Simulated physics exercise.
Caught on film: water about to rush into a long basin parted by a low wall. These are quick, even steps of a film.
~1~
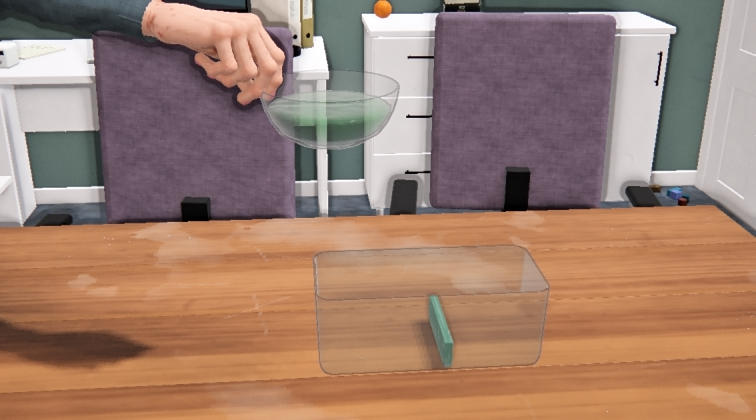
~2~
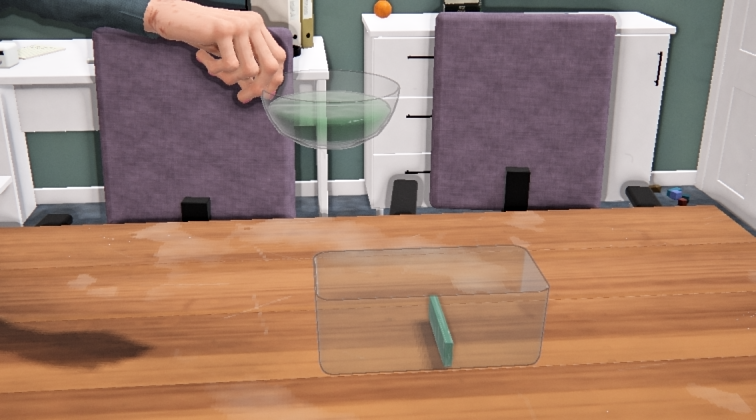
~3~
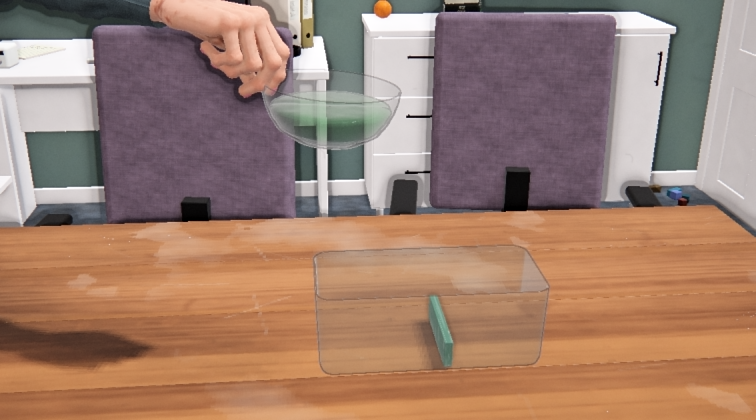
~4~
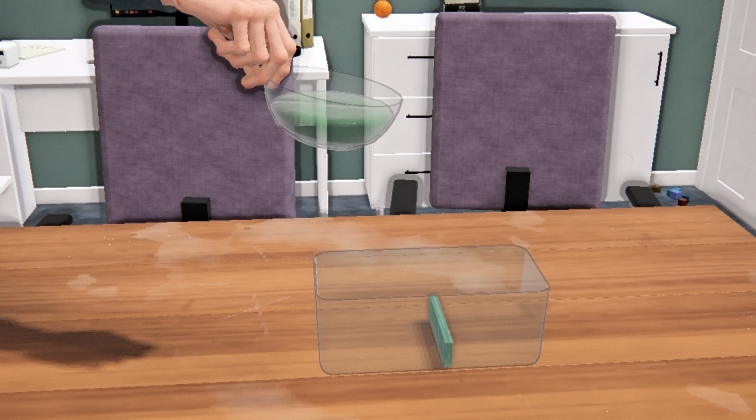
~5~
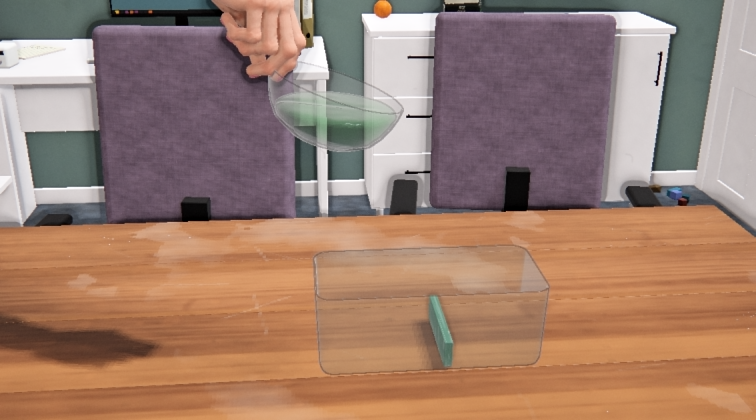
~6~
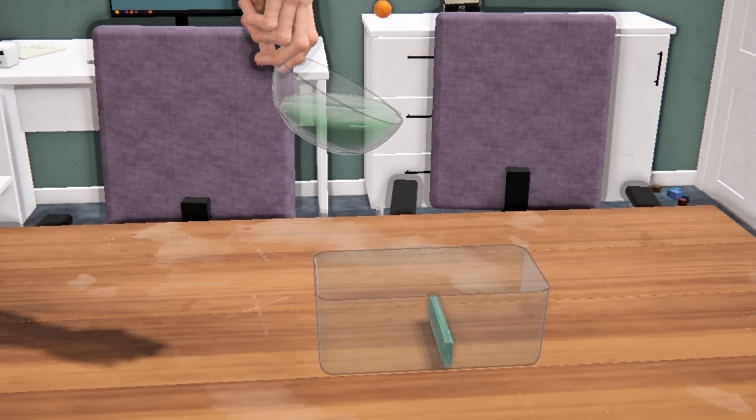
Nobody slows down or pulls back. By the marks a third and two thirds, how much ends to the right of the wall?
The share right of the wall is from a third to two thirds.
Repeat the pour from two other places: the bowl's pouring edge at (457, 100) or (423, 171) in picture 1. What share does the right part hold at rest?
Near 75 % and 55 %.
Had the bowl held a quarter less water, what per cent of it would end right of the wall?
About 35 per cent.
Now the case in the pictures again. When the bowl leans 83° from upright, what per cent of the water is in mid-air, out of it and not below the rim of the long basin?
Some 65 per cent.
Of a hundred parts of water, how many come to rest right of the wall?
Near 45 %.
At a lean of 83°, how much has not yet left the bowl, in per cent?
Near 20 %.
A moment on, the bowl is tipped on its side and 19 per cent is still to pour, 4 is left of the wall and 11 right of it.
Next, the bowl is tipped on its side and 1 per cent is still to pour, 40 is left of the wall and 48 right of it.
Then the bowl is tipped on its side and 0 per cent is still to pour, 51 is left of the wall and 46 right of it.
Later the bowl is tipped on its side and 0 per cent is still to pour, 52 is left of the wall and 46 right of it.
Finally, 52 per cent lies left of the wall, 46 right of it and 2 outside.
